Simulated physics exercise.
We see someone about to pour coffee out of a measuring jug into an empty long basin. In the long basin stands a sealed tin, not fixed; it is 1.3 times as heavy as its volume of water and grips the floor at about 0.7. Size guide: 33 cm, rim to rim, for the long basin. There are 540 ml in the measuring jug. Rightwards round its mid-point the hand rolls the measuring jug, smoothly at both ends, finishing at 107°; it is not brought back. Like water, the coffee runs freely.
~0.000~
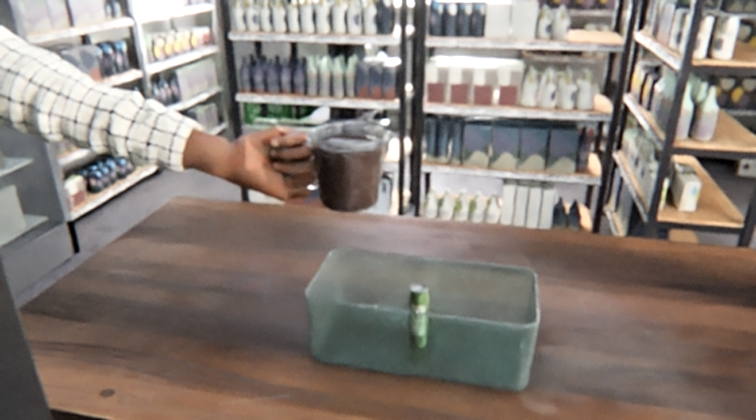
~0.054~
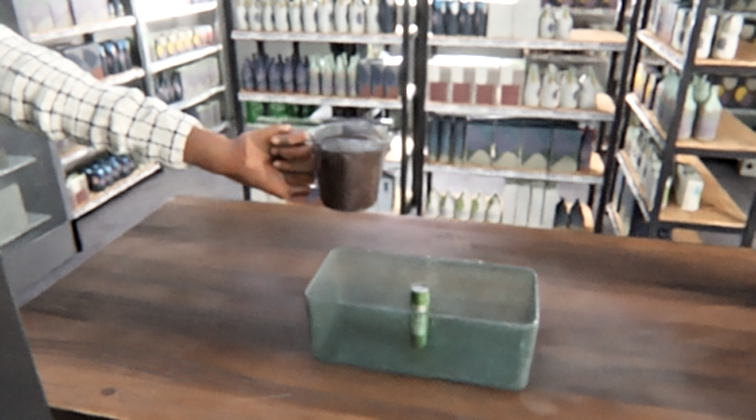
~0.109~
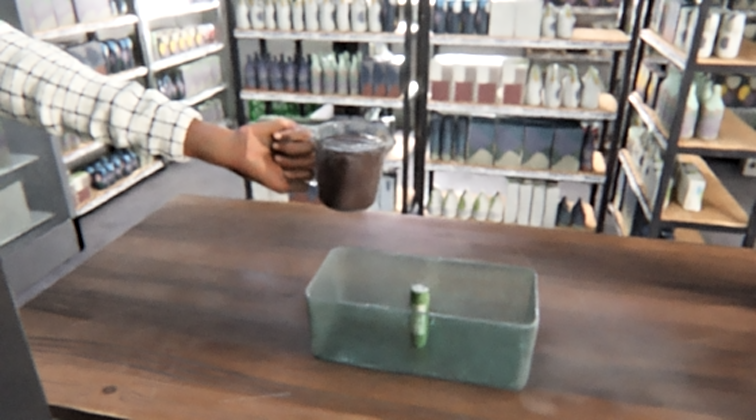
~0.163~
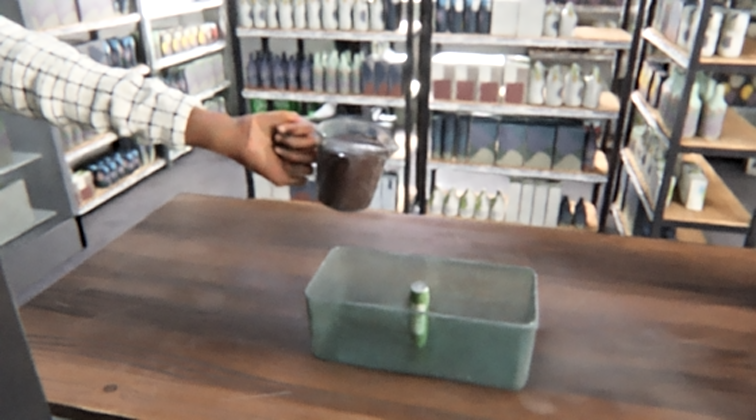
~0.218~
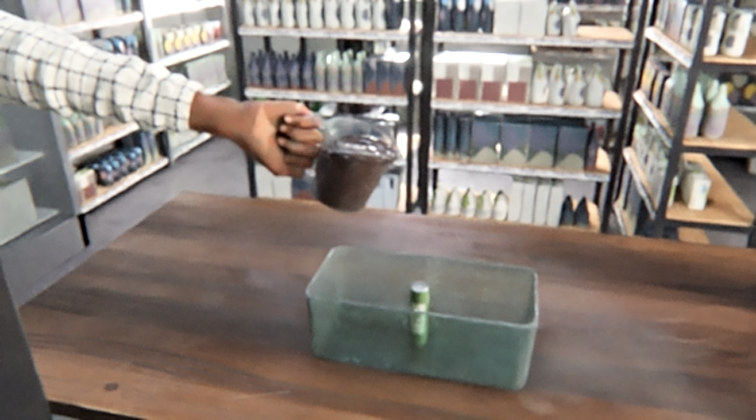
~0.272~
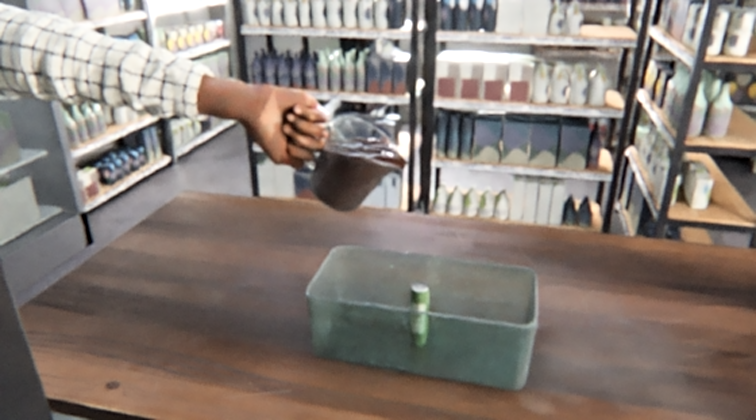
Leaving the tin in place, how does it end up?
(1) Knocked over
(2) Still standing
(2) Still standing.
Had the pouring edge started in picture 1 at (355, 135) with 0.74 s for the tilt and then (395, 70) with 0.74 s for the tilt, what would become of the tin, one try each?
First it tips over; then it stays on its base.
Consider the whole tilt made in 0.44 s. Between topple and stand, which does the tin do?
In that case the tin stays vertical.
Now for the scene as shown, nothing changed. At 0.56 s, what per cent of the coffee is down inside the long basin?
I reckon close to 16 percent of it.
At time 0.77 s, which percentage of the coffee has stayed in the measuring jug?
Close to 7 percent of the whole amount.
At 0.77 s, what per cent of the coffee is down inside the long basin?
76 per cent or thereabouts.
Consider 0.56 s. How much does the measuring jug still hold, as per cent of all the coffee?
About 50 per cent.
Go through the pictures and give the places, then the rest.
In the first picture, it leans 0°; its right rim is at (394, 137); the coffee meets the walls at (318, 141) and (383, 145); the long basin's rim runs from (319, 272) to (537, 297); the tin's top is at (420, 290).
In the second picture, it leans 1°; its right rim is at (395, 139); the coffee meets the walls at (318, 140) and (385, 146).
In the third picture, it leans 6°; its right rim is at (397, 142); the coffee meets the walls at (320, 139) and (386, 147).
In the fourth picture, it leans 12°; its right rim is at (400, 148); the coffee meets the walls at (323, 140) and (390, 148).
In the fifth picture, it leans 21°; its right rim is at (403, 157); the coffee meets the walls at (325, 144) and (397, 151).
In the sixth picture, it leans 32°; its right rim is at (405, 167); the coffee meets the walls at (325, 151) and (400, 157); 1 per cent is over the edge.
After 0.56 s the tilt is 92° and 49 per cent is still to pour; the tin stands where it began.
After 0.77 s the tilt is 107° and 7 per cent is still to pour; the tin stands where it began.
After 1.00 s the tilt is 107° and 0 per cent is still to pour; the tin stands where it began.
After 1.24 s the tilt is 107° and 0 per cent is still to pour; the tin stands where it began.
In the end the tin stands where it began.
